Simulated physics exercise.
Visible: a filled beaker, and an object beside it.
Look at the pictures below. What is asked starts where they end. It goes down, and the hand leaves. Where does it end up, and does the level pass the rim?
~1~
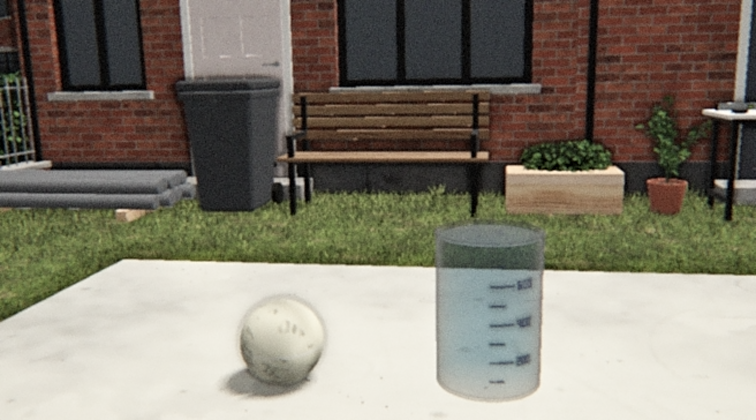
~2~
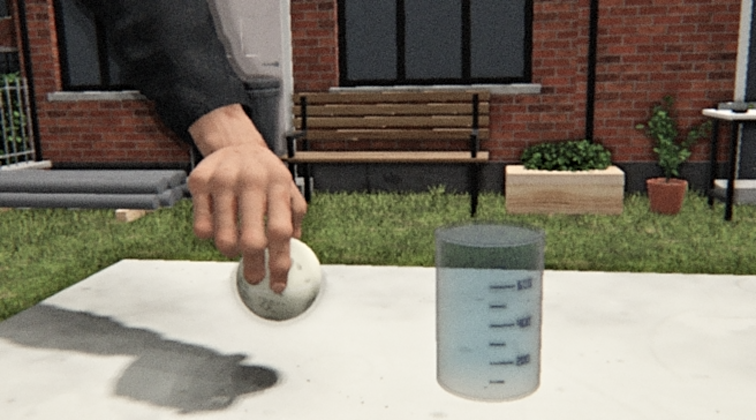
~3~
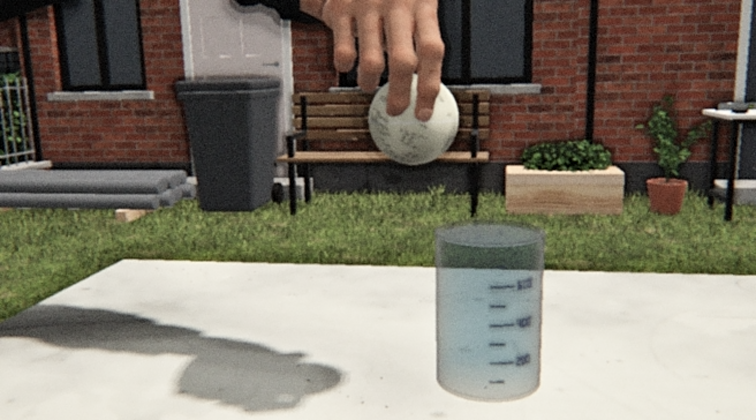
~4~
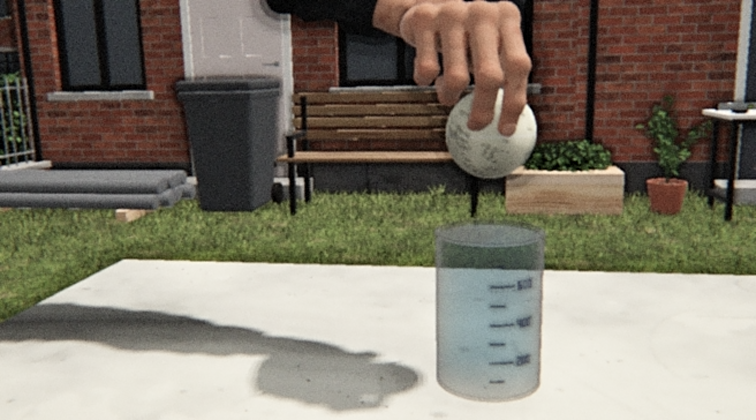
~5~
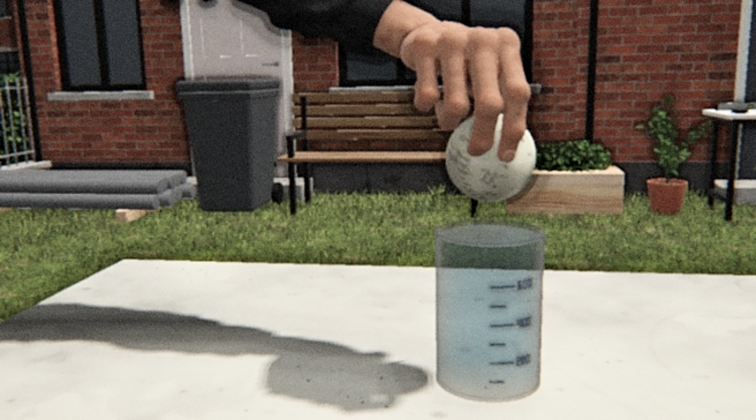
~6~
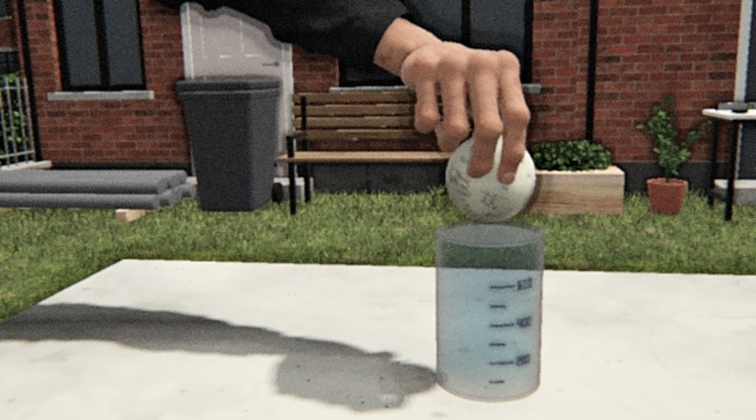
Object: Afloat; beaker: Spill.
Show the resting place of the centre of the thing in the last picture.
My best guess is around (489, 225).
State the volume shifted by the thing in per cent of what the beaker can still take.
I'd put it close to 300 per cent.
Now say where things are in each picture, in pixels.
In the first frame, the tennis ball lies on the top at (282, 342); beaker (489, 304) nearly full.
In the second frame, a hand picks up the tennis ball at (279, 279); beaker nearly full, surface at (489, 236).
In the third frame, the tennis ball is carried over at (414, 120); beaker (489, 304) nearly full.
In the fourth frame, the tennis ball is above the beaker at (490, 133); beaker nearly full, surface at (489, 236).
In the fifth frame, the tennis ball comes down at (490, 157); beaker (489, 304) nearly full.
In the sixth frame, the tennis ball is just over the surface at (490, 179); beaker nearly full, surface at (489, 236).
Next, the tennis ball enters the water; the beaker is full to the brim; it has run over.
After that, the tennis ball comes up again; the beaker is full to the brim; it has run over.
Finally, the tennis ball rides on the surface; the beaker is full to the brim; it has run over.
